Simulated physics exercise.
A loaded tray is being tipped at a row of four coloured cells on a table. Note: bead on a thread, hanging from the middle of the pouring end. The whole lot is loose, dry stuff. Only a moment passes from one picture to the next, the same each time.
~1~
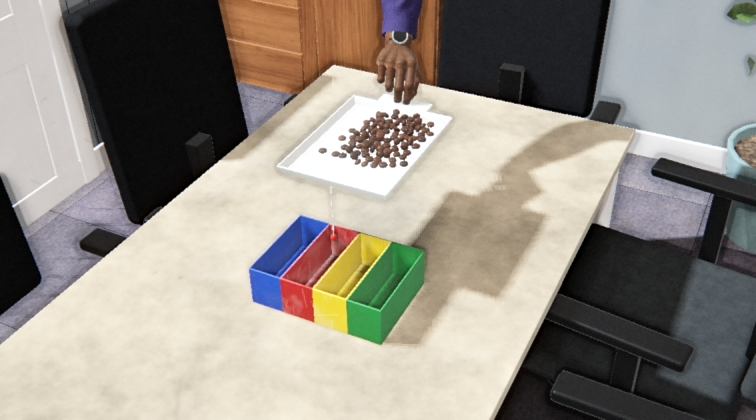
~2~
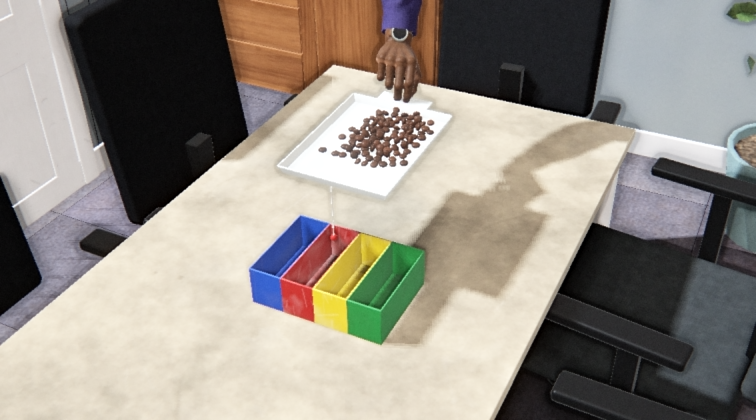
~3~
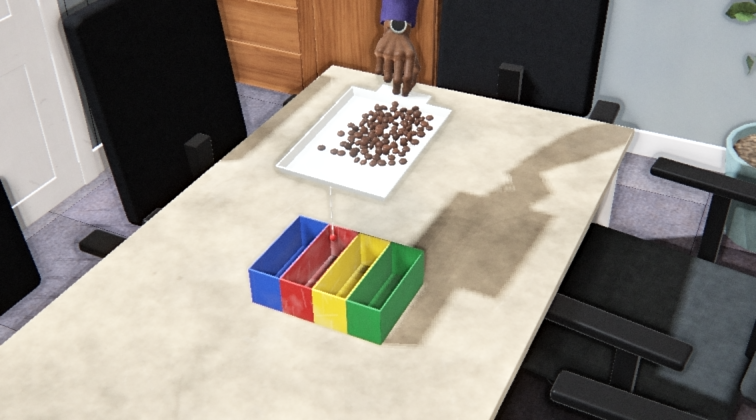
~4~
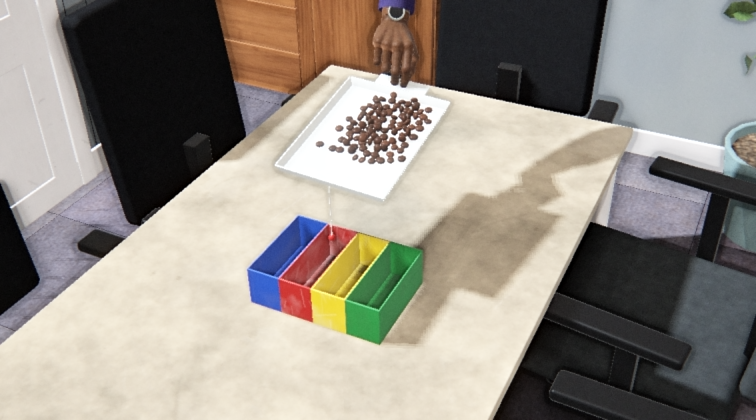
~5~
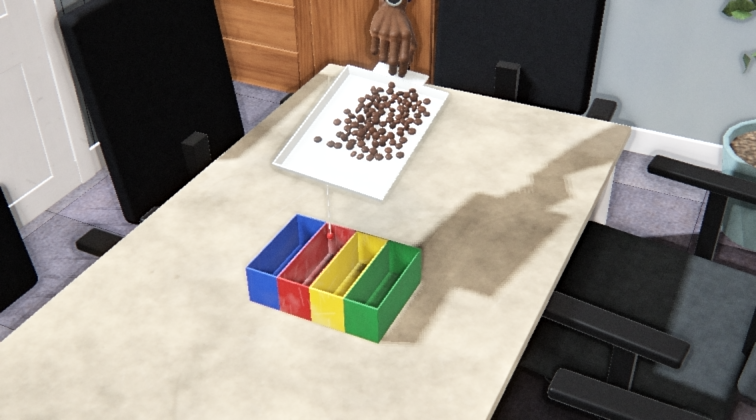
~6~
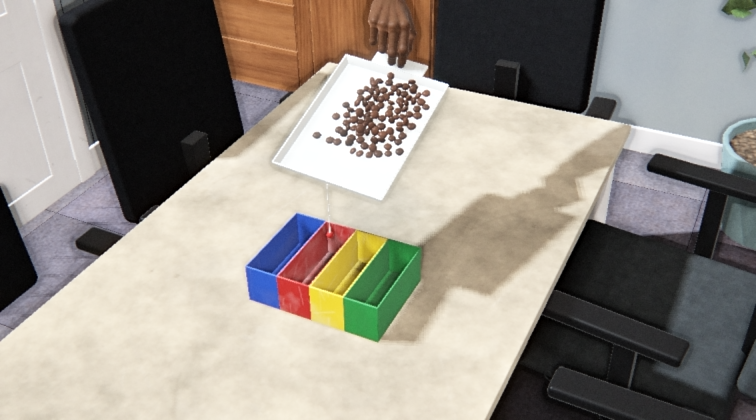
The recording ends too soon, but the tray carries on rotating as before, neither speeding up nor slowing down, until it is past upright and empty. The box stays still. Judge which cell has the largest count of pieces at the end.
Largest count: Green.
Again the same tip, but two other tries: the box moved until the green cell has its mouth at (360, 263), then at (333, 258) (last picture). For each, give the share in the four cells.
You'd see around 60 per cent and then around 30 per cent.
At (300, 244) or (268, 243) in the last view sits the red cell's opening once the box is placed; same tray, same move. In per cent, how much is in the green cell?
You'd end up with around 50 per cent and then around 30 per cent.
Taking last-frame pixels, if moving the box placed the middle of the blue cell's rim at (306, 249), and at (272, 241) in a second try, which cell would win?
At the first place the yellow cell, at the second the cell in green.
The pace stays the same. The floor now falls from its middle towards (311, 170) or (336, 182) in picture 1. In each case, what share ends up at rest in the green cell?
About 0 and 10 percent.
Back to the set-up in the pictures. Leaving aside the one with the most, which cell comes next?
The yellow one.
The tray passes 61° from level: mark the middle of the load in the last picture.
I'd mark the middle close to (366, 192).
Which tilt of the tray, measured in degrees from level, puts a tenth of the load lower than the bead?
Reading: Some 65°.
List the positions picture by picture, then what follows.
The first picture shows corners of the pouring end (283, 165) and (384, 192), level; middle of the load (380, 139), flat chocolate drops; bead on its thread (334, 238); blue cell (266, 287); red cell (298, 297); yellow cell (330, 308); green cell (364, 319).
The second picture shows corners of the pouring end (283, 165) and (384, 192), level; middle of the load (380, 138).
The third picture shows corners of the pouring end (282, 165) and (383, 194), tipped barely, lowest at the right corner; middle of the load (379, 134).
The fourth picture shows corners of the pouring end (280, 164) and (382, 195), tipped a little, lowest at the right corner; middle of the load (378, 129).
The fifth picture shows corners of the pouring end (278, 162) and (380, 195), tipped a little, lowest at the right corner; middle of the load (376, 122).
The sixth picture shows corners of the pouring end (277, 160) and (380, 196), tipped clearly, lowest at the right corner; middle of the load (375, 116); blue cell (263, 285); red cell (294, 295); yellow cell (327, 305); green cell (361, 316).
Just after the last frame, tray tipped steeply; roughly two thirds on the tray; just a few in the green cell; just a few in the yellow cell; roughly a quarter falling or outside the box.
A moment on, tray tipped right over; roughly half in the green cell; roughly a quarter in the yellow cell; about a tenth in the red cell; about a tenth falling or outside the box.
Further on, tray tipped past a quarter turn; roughly half in the green cell; roughly a quarter in the yellow cell; about a tenth in the red cell; about a tenth falling or outside the box.
When it is over, tray tipped past a quarter turn; roughly half in the green cell; roughly a quarter in the yellow cell; about a tenth in the red cell; not one in the blue cell; about a tenth outside the box.
